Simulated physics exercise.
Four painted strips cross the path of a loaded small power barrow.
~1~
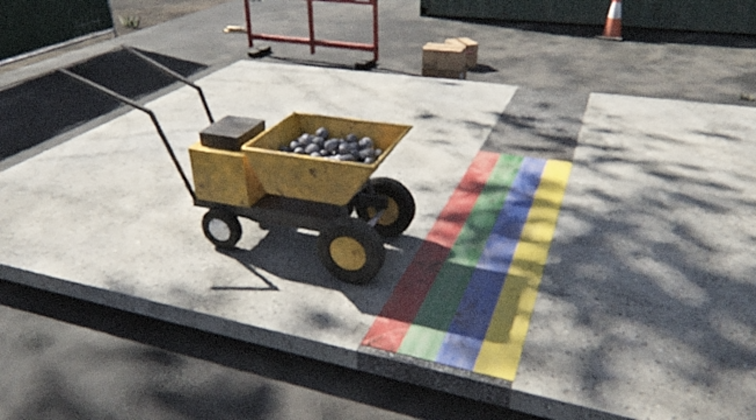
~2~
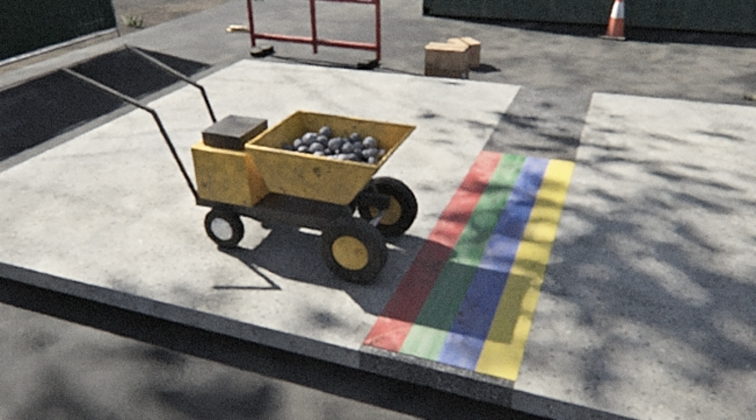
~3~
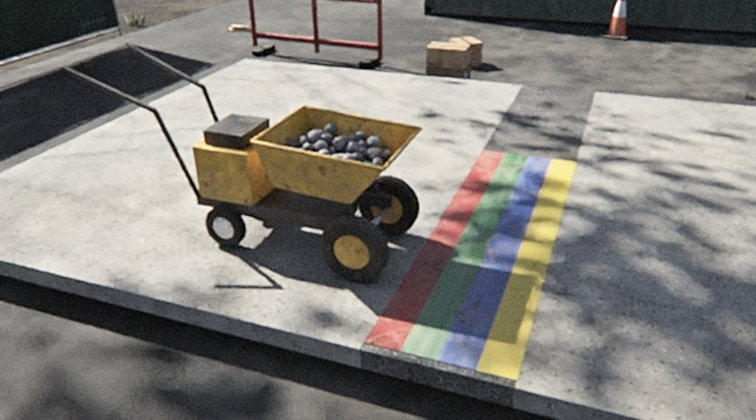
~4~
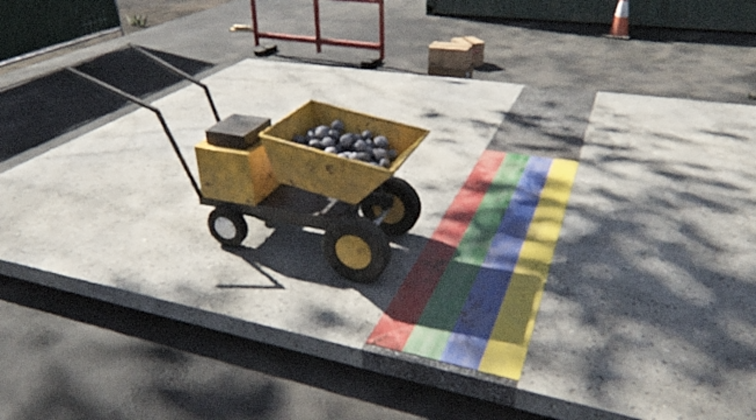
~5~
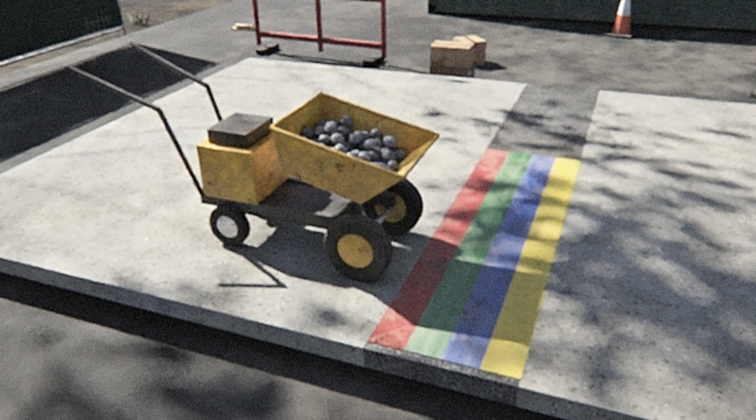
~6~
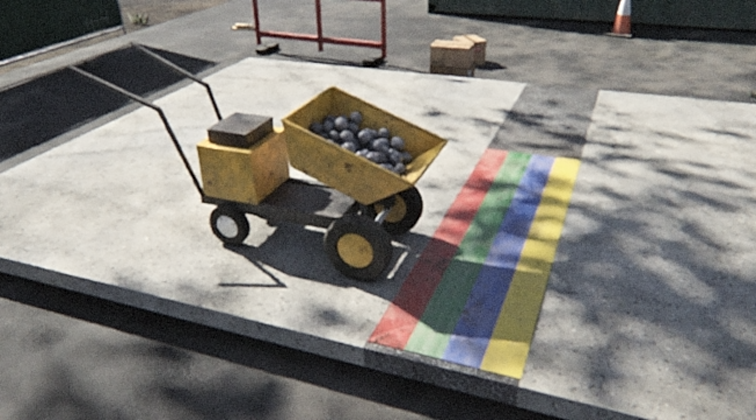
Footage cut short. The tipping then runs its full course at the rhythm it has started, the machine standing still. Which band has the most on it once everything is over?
Blue.
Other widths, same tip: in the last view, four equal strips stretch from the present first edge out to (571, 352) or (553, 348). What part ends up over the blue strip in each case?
About 40 per cent first, then about 40 per cent.
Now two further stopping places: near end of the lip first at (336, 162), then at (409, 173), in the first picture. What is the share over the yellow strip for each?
Some 20 % then some 40 %.
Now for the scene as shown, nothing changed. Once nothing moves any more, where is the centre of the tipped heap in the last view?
I'd mark it at roughly (511, 275).
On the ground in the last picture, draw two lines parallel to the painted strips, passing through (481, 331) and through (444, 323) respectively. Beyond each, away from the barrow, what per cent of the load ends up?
That's 60 in a hundred for the first and 90 in a hundred for the second.
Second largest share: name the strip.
The next spot goes to that yellow strip.
Shortly afterwards, skip tipped steeply; the whole lot in the skip.
Next, skip tipped steeply; all but a few in the skip; only a few over the green strip; a little over the blue strip; only a few falling.
Some moments later, skip tipped right over; near a quarter in the skip; a little over the green strip; near a third over the blue strip; near a quarter over the yellow strip; a little off the paint.
In the end, skip tipped right over; only a few over the red strip; a little over the green strip; near a third over the blue strip; near a quarter over the yellow strip; near a quarter off the paint.
